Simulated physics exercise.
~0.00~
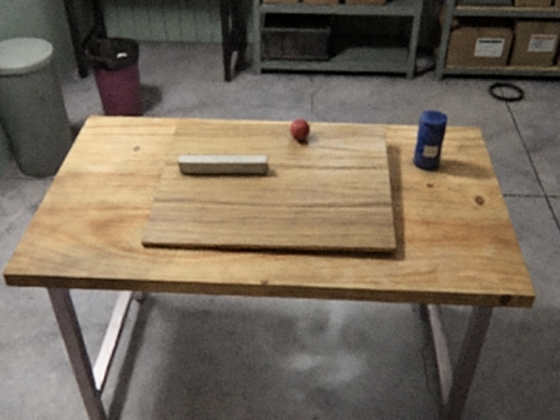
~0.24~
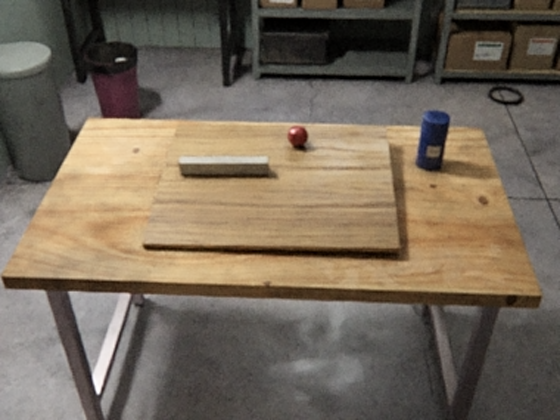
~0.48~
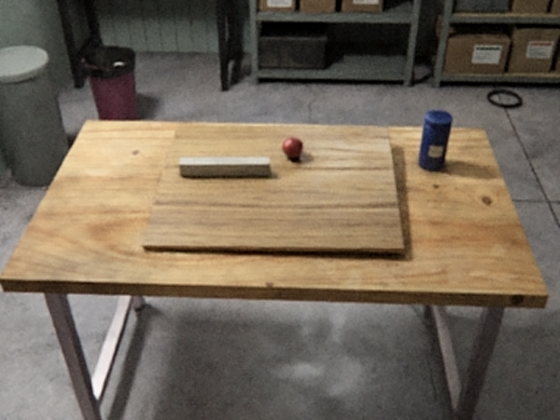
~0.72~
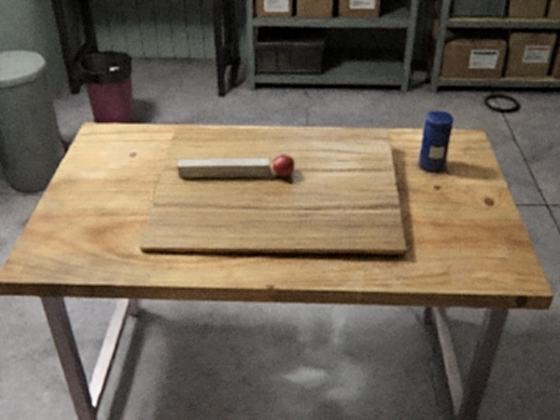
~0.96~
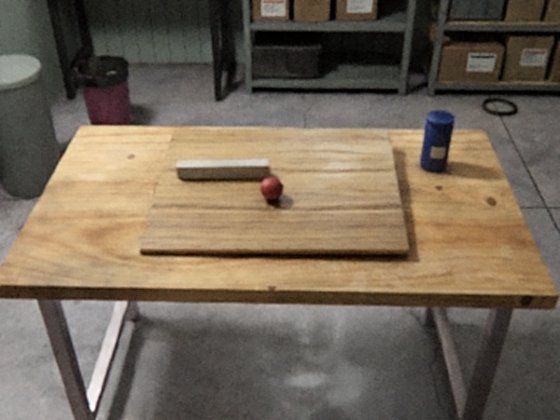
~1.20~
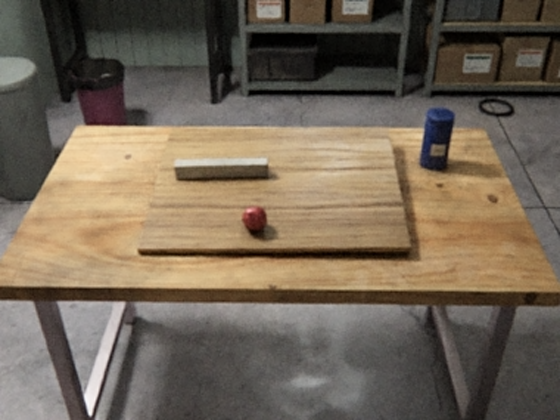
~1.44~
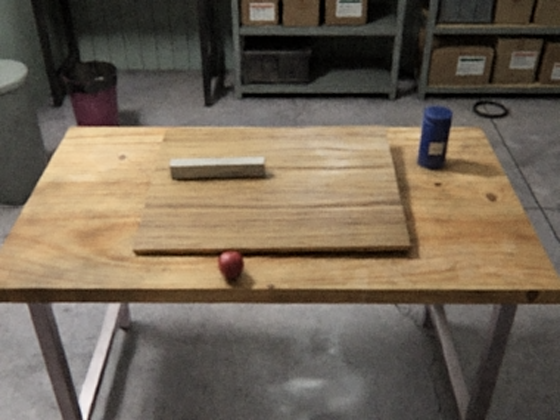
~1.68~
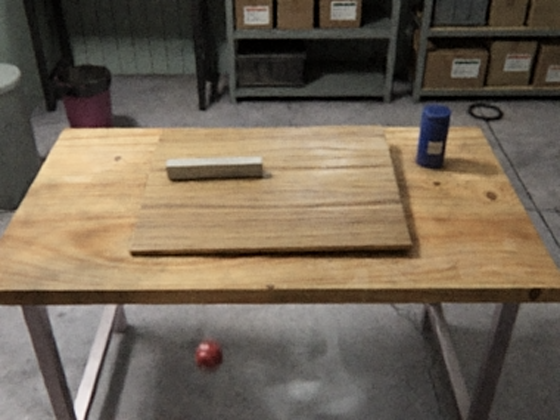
A wooden table held a tilted board with a pale block on it and a blue jar standing to the right, while a red apple rolled down the board toward the viewer, went over the table's near edge and dropped below it.
